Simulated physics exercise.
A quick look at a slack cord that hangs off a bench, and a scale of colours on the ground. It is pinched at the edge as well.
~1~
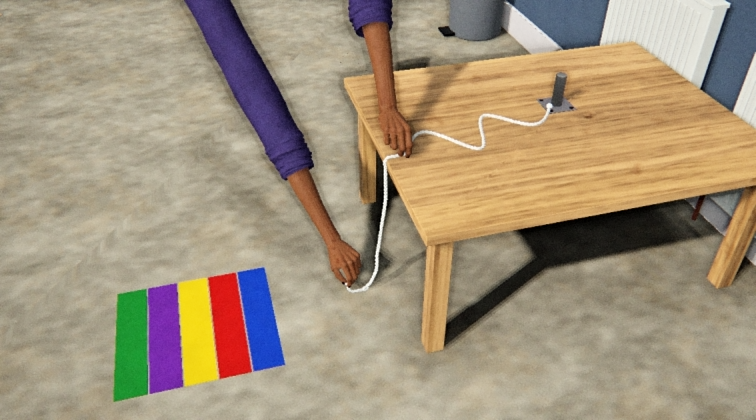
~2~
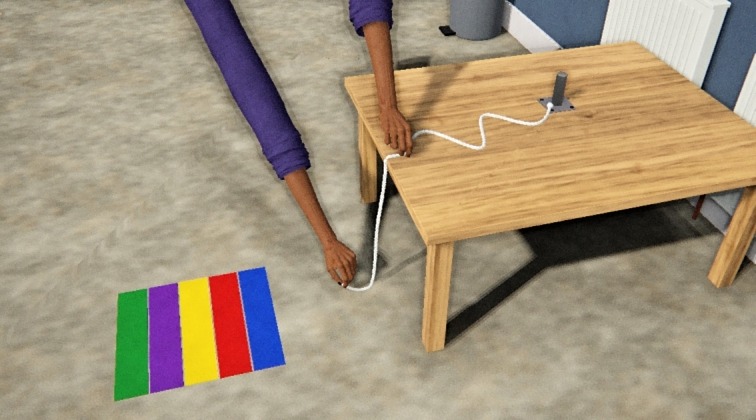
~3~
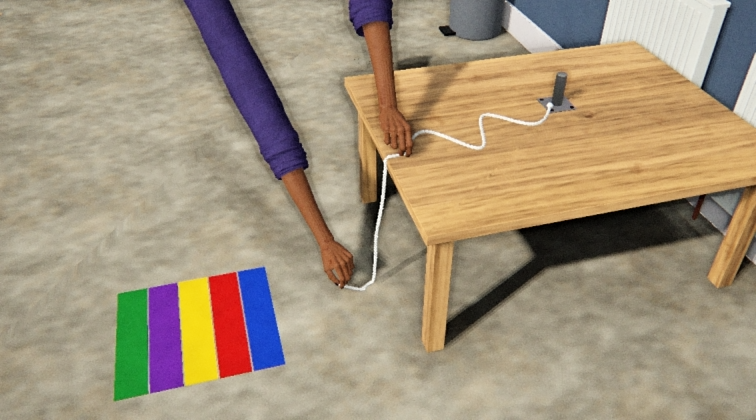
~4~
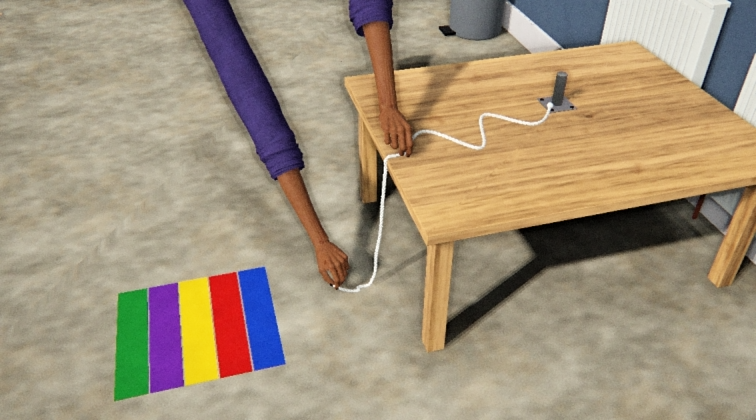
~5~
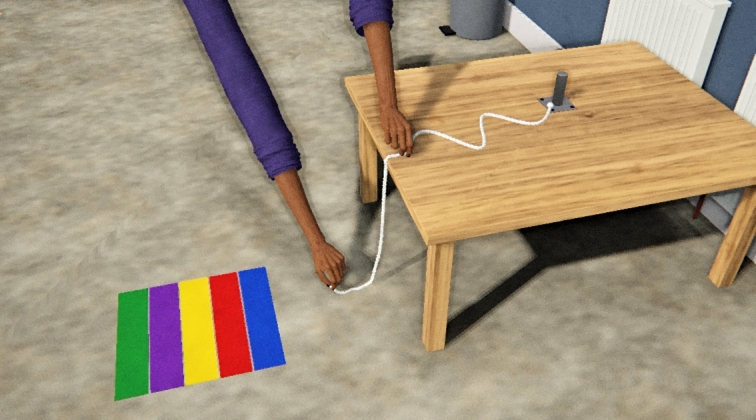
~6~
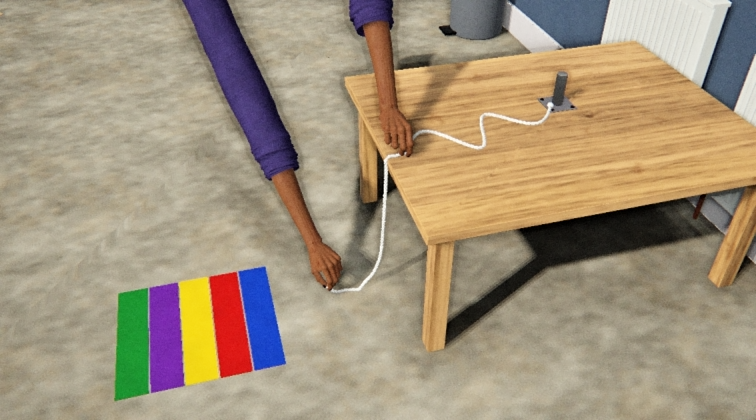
In this clip, one hand pins a white cord at the edge of a wooden table while the other holds its hanging end near the floor and moves it slightly left, toward a mat of coloured stripes.
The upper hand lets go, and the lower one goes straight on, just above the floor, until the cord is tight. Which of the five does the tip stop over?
The end stops over the green strip.
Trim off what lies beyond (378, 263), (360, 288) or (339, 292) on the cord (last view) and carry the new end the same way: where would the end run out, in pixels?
In that order: (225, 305), (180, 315) and (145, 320).
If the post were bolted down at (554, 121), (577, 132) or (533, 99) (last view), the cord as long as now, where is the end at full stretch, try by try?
Near (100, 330), (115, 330) and (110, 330).
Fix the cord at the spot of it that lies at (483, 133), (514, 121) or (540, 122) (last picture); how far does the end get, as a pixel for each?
Try by try, around (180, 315), (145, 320) and (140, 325).
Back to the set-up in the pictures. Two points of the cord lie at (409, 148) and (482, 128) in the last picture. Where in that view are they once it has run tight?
At (327, 191), then (447, 132).
Soon after, end near (185, 314); over yellow.
Then, end near (149, 322); over purple.
At full stretch, end near (128, 326); over green. It gets as far as the green strip.
